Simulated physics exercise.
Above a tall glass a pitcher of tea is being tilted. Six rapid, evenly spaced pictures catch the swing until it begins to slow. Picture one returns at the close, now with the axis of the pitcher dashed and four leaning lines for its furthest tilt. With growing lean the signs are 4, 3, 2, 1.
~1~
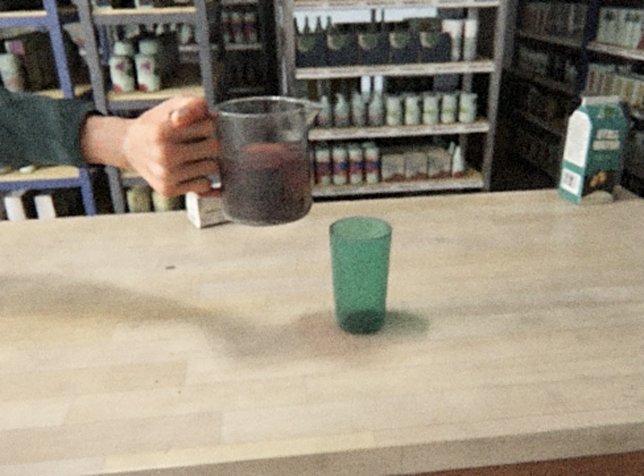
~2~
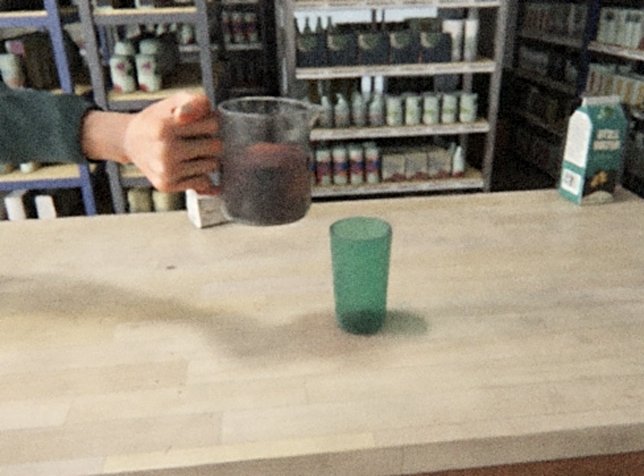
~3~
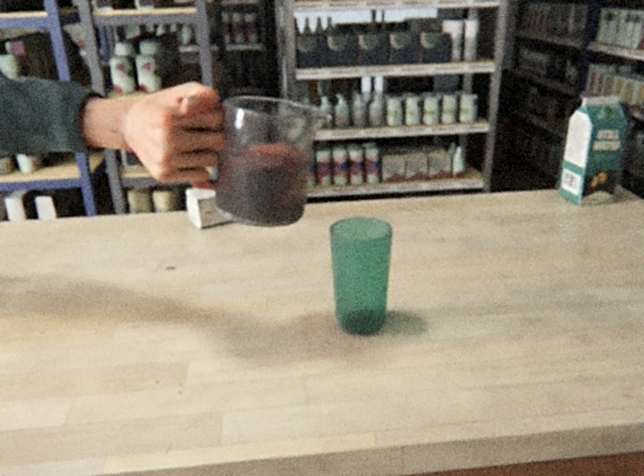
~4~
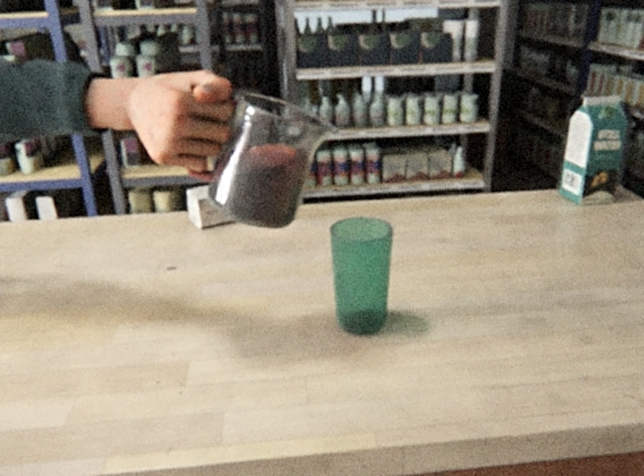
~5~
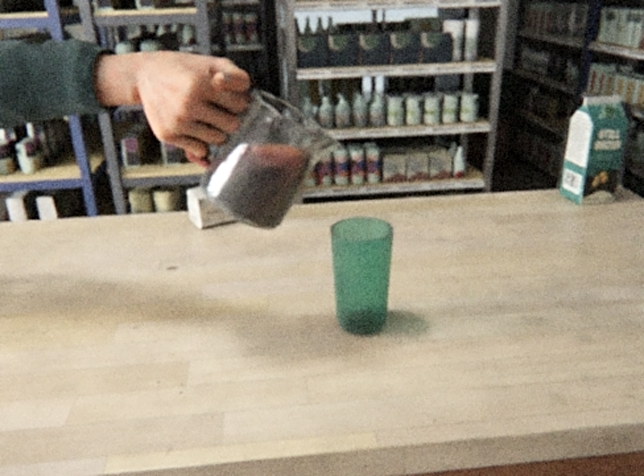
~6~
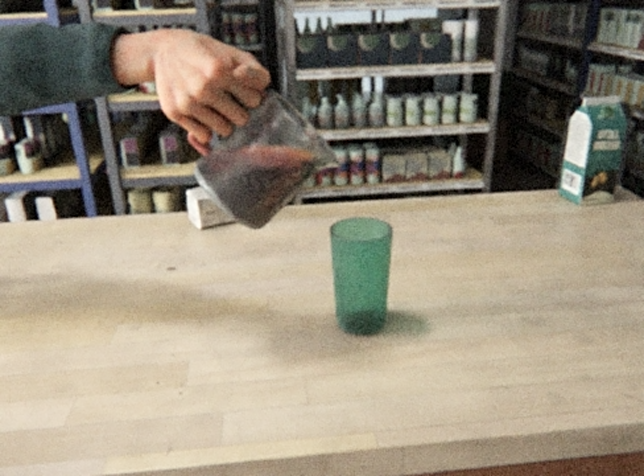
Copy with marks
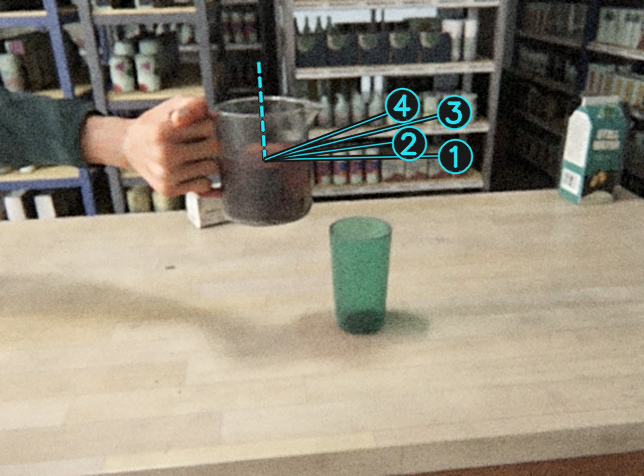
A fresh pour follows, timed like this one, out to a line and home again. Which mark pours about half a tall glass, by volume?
I would pick tilt 4.
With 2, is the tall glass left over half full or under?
Over.
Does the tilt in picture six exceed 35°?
Yes.
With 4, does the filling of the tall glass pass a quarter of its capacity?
Yes, it does.
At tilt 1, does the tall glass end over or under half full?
Over half.
On the marked copy, 1 at (438, 155); 2 at (392, 142); 3 at (437, 115); 4 at (386, 113).
If 1 is chosen, the tall glass ends with about 95 % of what it can hold; 4 % of the tea is spilt.
If 2 is chosen, the tall glass ends with about 84 % of what it can hold.
If 3 is chosen, the tall glass ends with about 69 % of what it can hold.
If 4 is chosen, the tall glass ends with about 53 % of what it can hold.
